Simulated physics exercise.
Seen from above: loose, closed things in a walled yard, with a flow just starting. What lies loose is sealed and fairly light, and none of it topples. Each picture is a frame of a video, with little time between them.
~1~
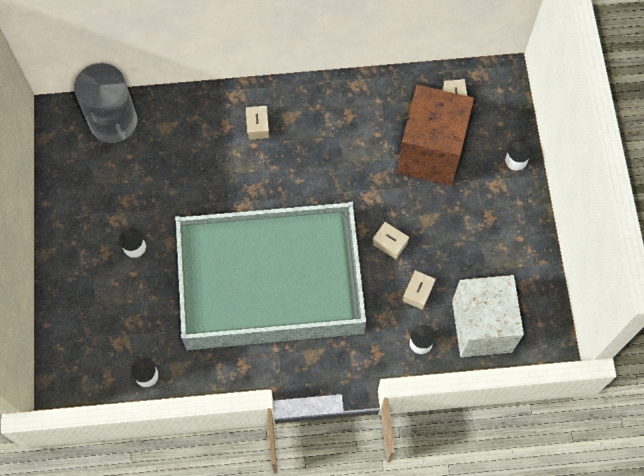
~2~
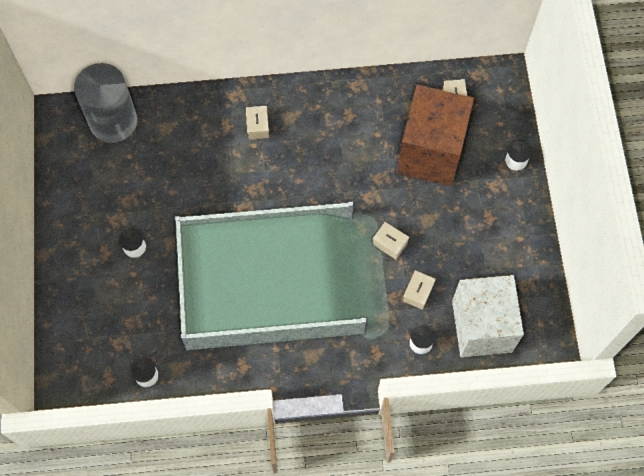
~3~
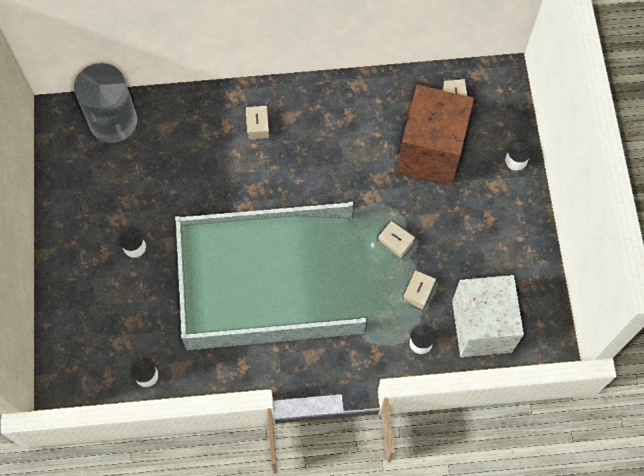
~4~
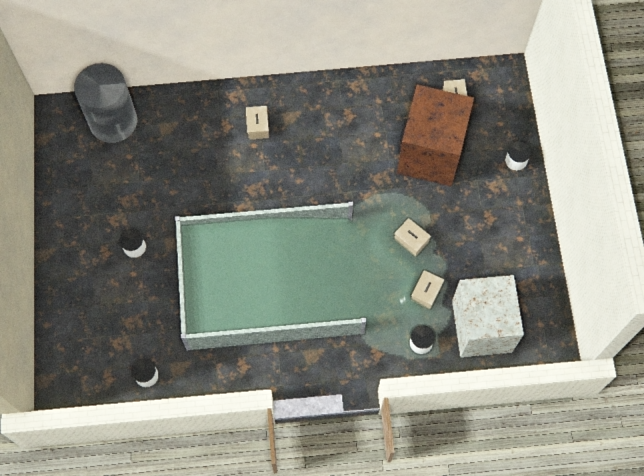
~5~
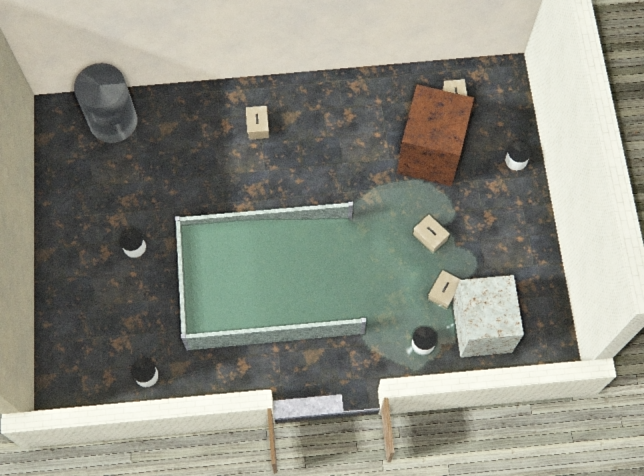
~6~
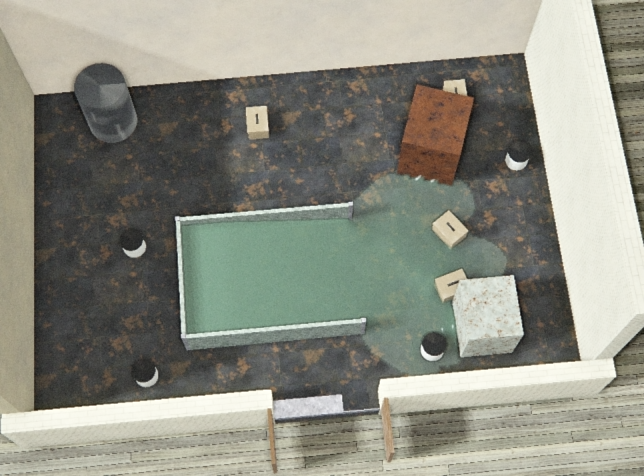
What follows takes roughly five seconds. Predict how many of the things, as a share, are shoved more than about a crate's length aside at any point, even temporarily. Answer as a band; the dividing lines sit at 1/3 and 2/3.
2/3 or more.
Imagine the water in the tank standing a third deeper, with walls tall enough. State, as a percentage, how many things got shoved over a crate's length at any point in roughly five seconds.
Roughly 90 per cent.
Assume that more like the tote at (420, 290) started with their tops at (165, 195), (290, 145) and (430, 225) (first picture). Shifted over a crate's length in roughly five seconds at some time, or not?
One by one: Hardly budges; hardly budges; knocked well away.
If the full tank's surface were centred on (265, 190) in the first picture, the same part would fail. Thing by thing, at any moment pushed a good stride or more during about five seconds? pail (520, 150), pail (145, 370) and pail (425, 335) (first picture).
The three, one by one: Past that mark, short of that and past that mark.
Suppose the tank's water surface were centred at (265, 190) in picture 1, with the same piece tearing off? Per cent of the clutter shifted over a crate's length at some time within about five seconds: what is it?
Around 60 %.
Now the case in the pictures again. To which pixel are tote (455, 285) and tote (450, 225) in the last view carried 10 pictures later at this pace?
Close to (553, 265), and close to (534, 151).
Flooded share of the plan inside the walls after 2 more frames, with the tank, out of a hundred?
25 %, give or take.
A moment on, 3 of 8 are well off their spots; 1 afloat.
Next, 4 of 8 are well off their spots; 3 afloat.
Later, 4 of 8 are well off their spots; 3 afloat.
In the end, 6 of 8 are well off their spots, and 6 have been at some point; 3 afloat.
